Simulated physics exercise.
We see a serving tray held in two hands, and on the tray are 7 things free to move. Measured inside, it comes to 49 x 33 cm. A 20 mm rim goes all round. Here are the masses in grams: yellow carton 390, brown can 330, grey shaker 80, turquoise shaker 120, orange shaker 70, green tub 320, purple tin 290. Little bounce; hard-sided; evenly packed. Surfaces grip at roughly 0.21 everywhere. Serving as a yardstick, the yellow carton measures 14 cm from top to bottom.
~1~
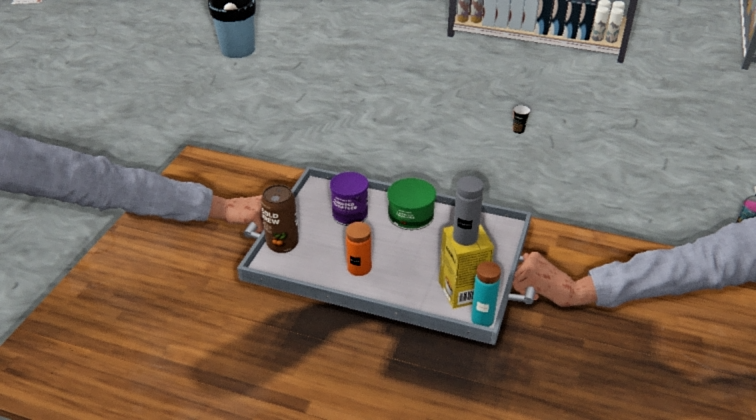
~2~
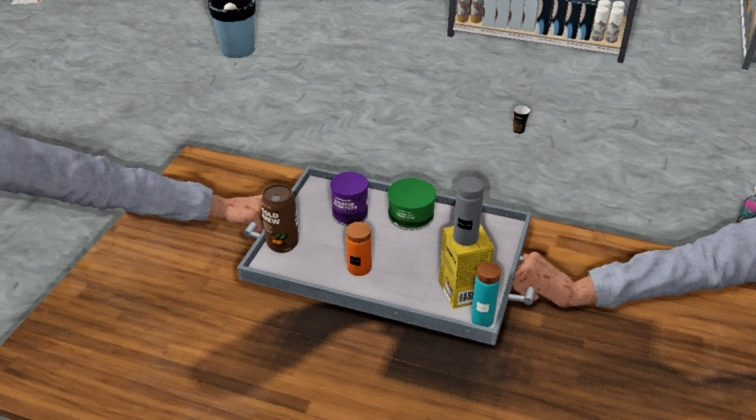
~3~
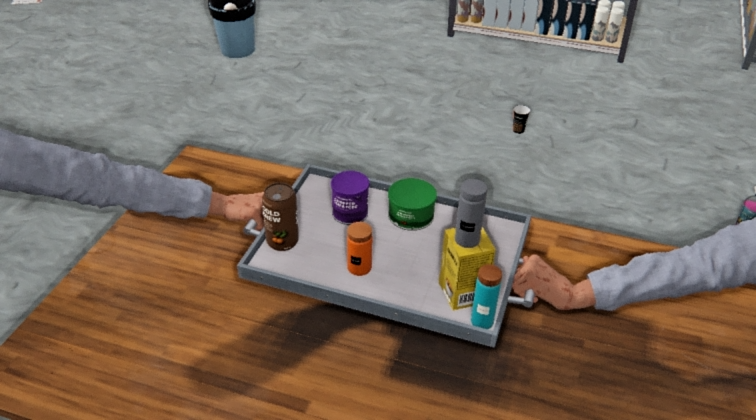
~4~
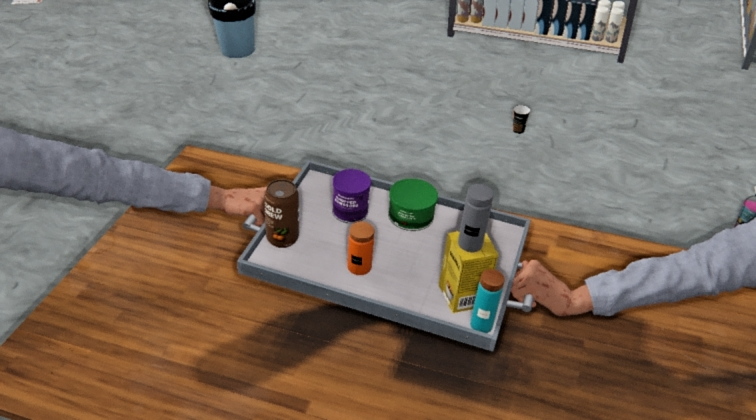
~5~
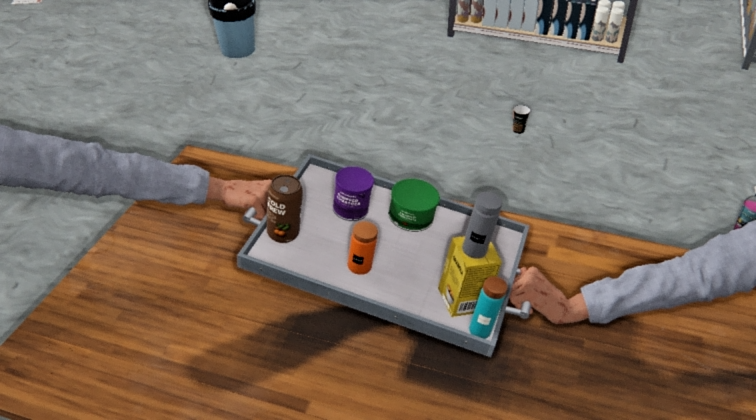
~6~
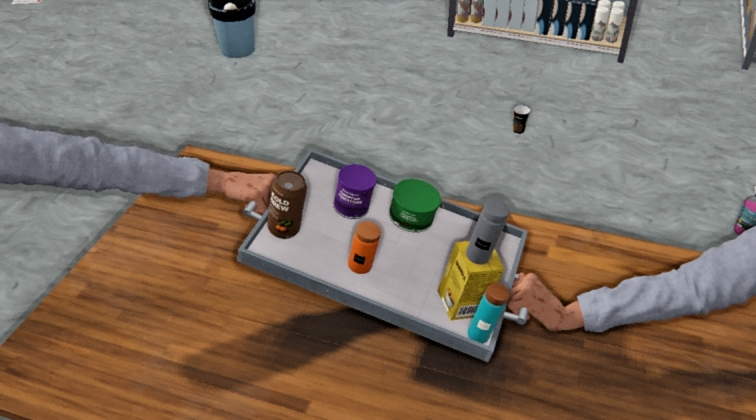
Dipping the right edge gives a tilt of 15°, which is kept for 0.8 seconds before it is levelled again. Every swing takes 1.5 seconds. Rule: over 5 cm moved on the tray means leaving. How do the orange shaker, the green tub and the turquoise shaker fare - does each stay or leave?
Here is how it goes: The orange shaker is displaced, the green tub is displaced, the turquoise shaker remains.
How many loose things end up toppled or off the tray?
Tally: 1.
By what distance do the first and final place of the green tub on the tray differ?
About 18 cm.
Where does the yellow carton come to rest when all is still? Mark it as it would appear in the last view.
Its centre ends close to (491, 259) in the last view.
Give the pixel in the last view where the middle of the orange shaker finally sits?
Somewhere around (462, 298).
Then, 0.50 s later than the last frame, tray tilted 15°, right edge down; orange shaker 4 cm from its spot near (383, 255); green tub 3 cm from its spot near (430, 213); grey shaker 7 cm from its spot.
Then, 0.80 s later than the last frame, tray tilted 15°, right edge down; grey shaker now off the tray; orange shaker 12 cm from its spot near (423, 273); green tub 11 cm from its spot near (465, 228).
Then, 1.00 s later than the last frame, tray tilted 15°, right edge down; orange shaker 17 cm from its spot near (446, 285); green tub 18 cm from its spot near (496, 241); brown can 21 cm from its spot.
Then, 1.40 s later than the last frame, tray tilted 15°, right edge down; orange shaker 23 cm from its spot near (464, 318); green tub 18 cm from its spot near (496, 241); brown can 35 cm from its spot.
When it is over, off the tray, grey shaker; not toppled but over 5 cm from the start, yellow carton, brown can, orange shaker, green tub and purple tin; the last one within 5 cm of the start. In the last view, orange shaker near (462, 298), green tub near (498, 222).
